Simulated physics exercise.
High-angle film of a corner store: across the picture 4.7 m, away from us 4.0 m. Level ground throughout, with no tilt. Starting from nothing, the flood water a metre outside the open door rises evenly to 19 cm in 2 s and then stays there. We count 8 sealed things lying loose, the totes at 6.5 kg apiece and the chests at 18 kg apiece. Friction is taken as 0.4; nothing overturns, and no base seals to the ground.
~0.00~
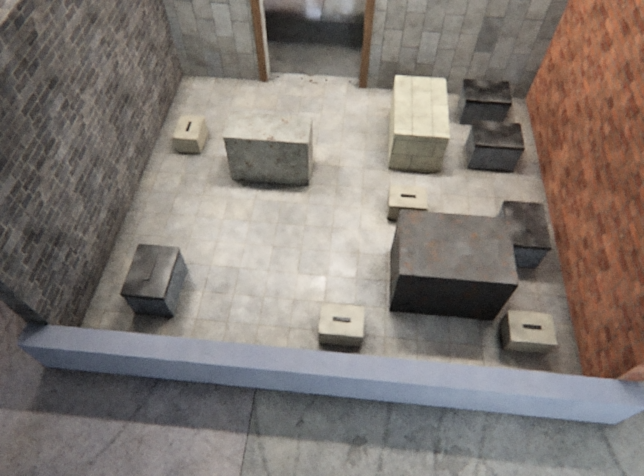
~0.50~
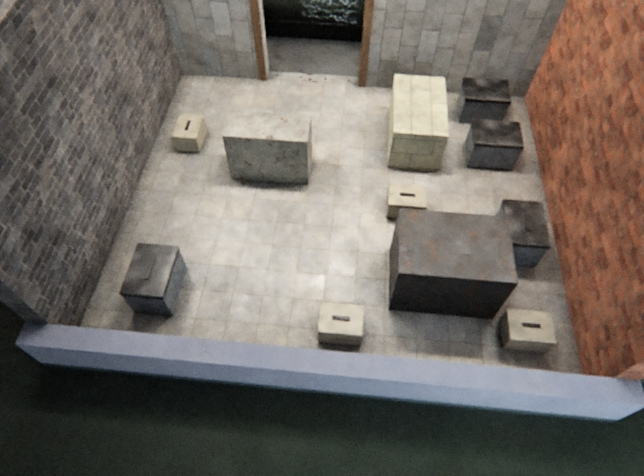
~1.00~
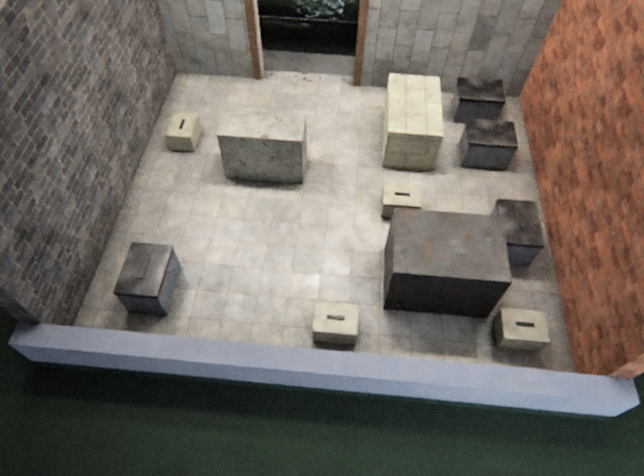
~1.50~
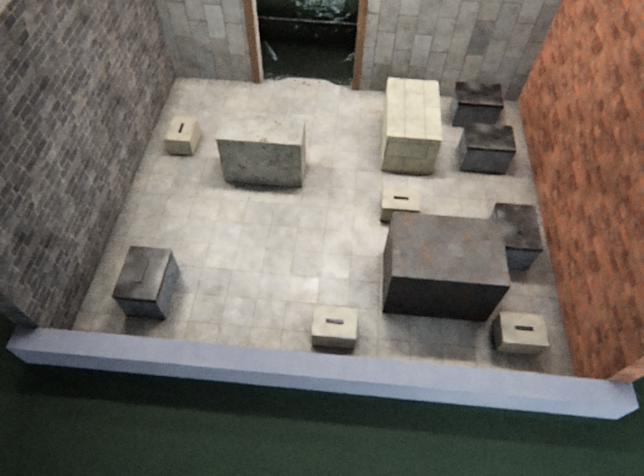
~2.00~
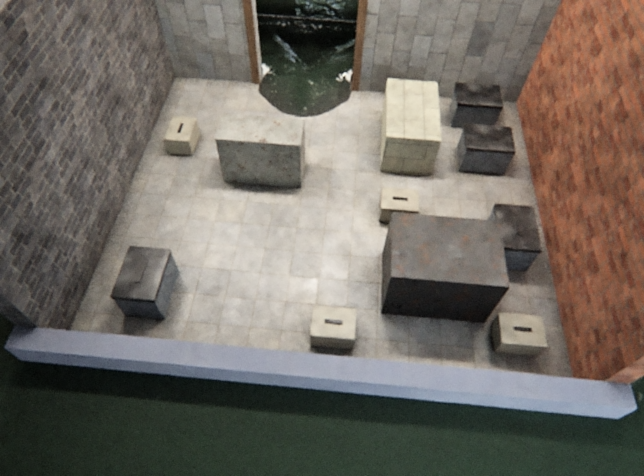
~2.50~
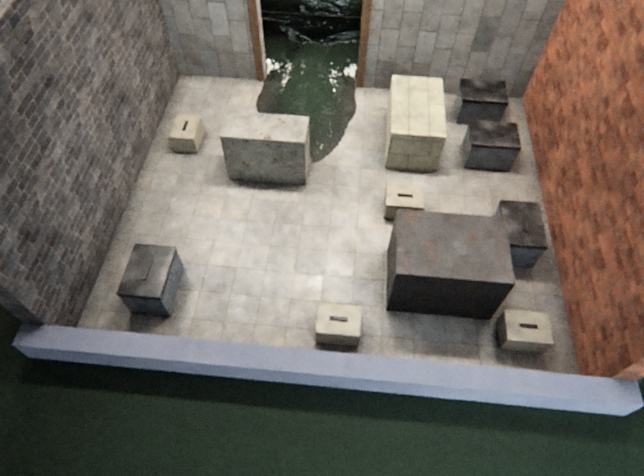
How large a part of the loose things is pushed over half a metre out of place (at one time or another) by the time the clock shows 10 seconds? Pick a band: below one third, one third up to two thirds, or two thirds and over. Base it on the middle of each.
The share is one third up to two thirds.
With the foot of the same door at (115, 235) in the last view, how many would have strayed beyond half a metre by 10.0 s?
That would give 3.
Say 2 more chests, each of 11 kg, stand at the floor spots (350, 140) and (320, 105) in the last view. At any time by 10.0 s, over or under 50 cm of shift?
So the first ends up beyond that distance while the second ends up beyond that distance.
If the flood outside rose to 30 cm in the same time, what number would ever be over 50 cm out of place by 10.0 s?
The answer would then be 6.
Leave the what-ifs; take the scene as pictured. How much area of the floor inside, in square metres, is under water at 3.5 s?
That flooded area is roughly 5.0 m2.
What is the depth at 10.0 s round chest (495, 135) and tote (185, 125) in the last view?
First about 4 cm, second about 8 cm.
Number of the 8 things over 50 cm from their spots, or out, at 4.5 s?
I make it 1 by then.
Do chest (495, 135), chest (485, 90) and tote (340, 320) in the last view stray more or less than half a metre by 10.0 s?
Result, in turn: Stayed within / stayed within / exceeded.
After 3.5 s 0 of 8 are over 50 cm from their spots; 0 afloat.
After 4.5 s 1 of 8 are over 50 cm from their spots; 0 afloat.
After 7.0 s 2 of 8 are over 50 cm from their spots; 1 afloat.
After 10.0 s 3 of 8 are over 50 cm from their spots, and 3 have been at some point; 4 afloat.
